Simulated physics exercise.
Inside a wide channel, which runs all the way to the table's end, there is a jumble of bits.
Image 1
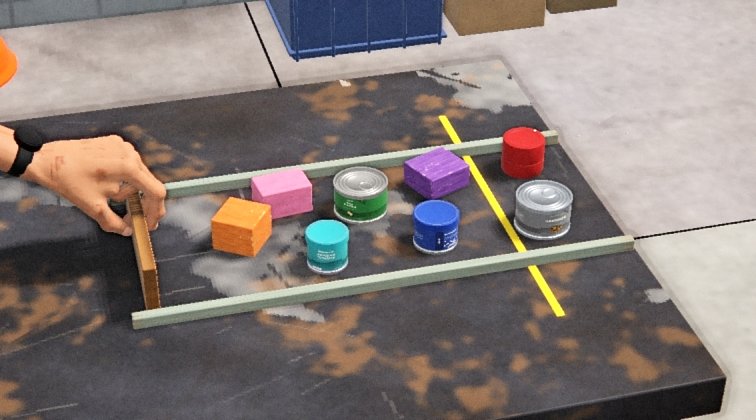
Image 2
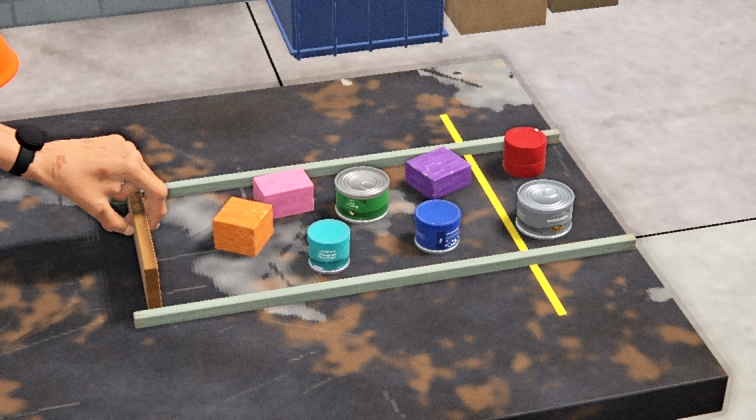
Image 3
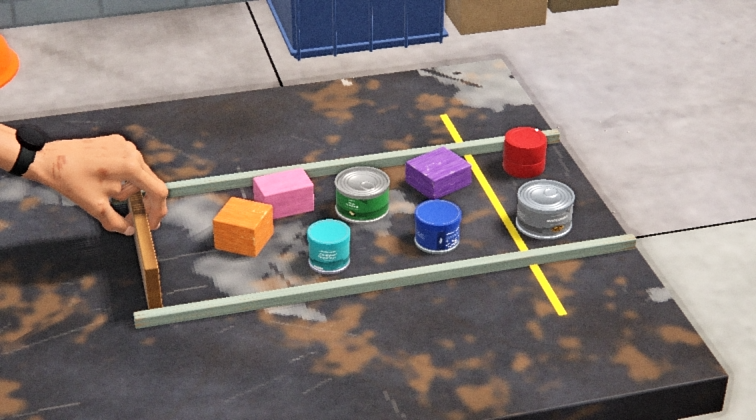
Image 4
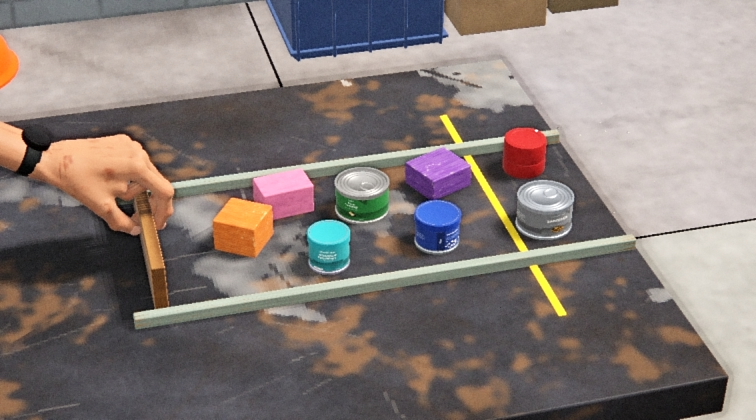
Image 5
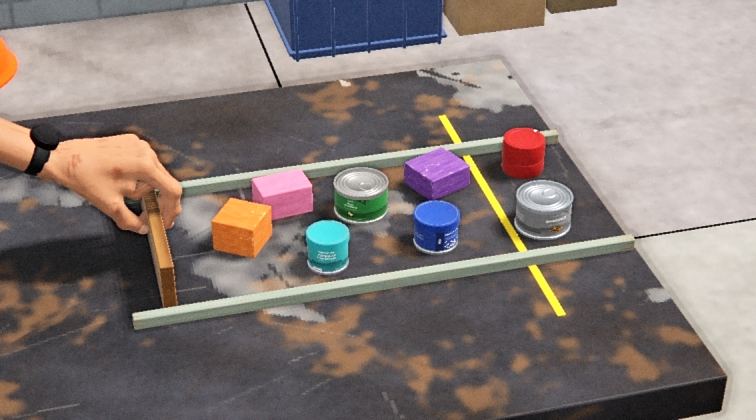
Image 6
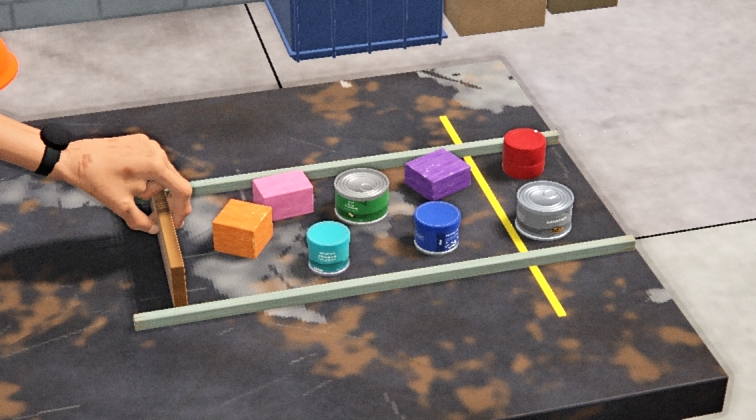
At the start, a hand holds a wooden board upright at the left end of a channel between two pale rails, with colorful blocks and cans scattered ahead and a yellow line crossing near the right. The hand then slides the board slightly right, toward the orange block, while the objects stay still.
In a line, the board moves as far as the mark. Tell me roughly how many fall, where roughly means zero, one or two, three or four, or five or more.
Roughly, one or two fall.
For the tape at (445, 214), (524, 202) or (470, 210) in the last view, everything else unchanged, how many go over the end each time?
Going through each try, you'd get 0, 2 and 0.
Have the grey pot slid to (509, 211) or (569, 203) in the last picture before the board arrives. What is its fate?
Place by place, it stays put; stays put.
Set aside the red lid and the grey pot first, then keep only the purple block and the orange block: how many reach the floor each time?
0, then 0.
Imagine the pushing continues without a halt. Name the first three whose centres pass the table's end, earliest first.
The red lid, the grey pot, the purple block.
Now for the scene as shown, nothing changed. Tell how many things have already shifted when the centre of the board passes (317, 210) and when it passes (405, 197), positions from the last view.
In order, the tallies are 4 and 6.
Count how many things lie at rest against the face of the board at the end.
In total, 3.
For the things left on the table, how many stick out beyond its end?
It's 1.
Soon after, none off yet; red lid at rest near (524, 154); grey pot at rest near (544, 211); purple block at rest near (438, 175).
Then, none off yet; red lid at rest near (524, 154); grey pot at rest near (544, 211); purple block moved a little near (460, 167).
At rest, the number that fall off is one or two; fallen, red lid.
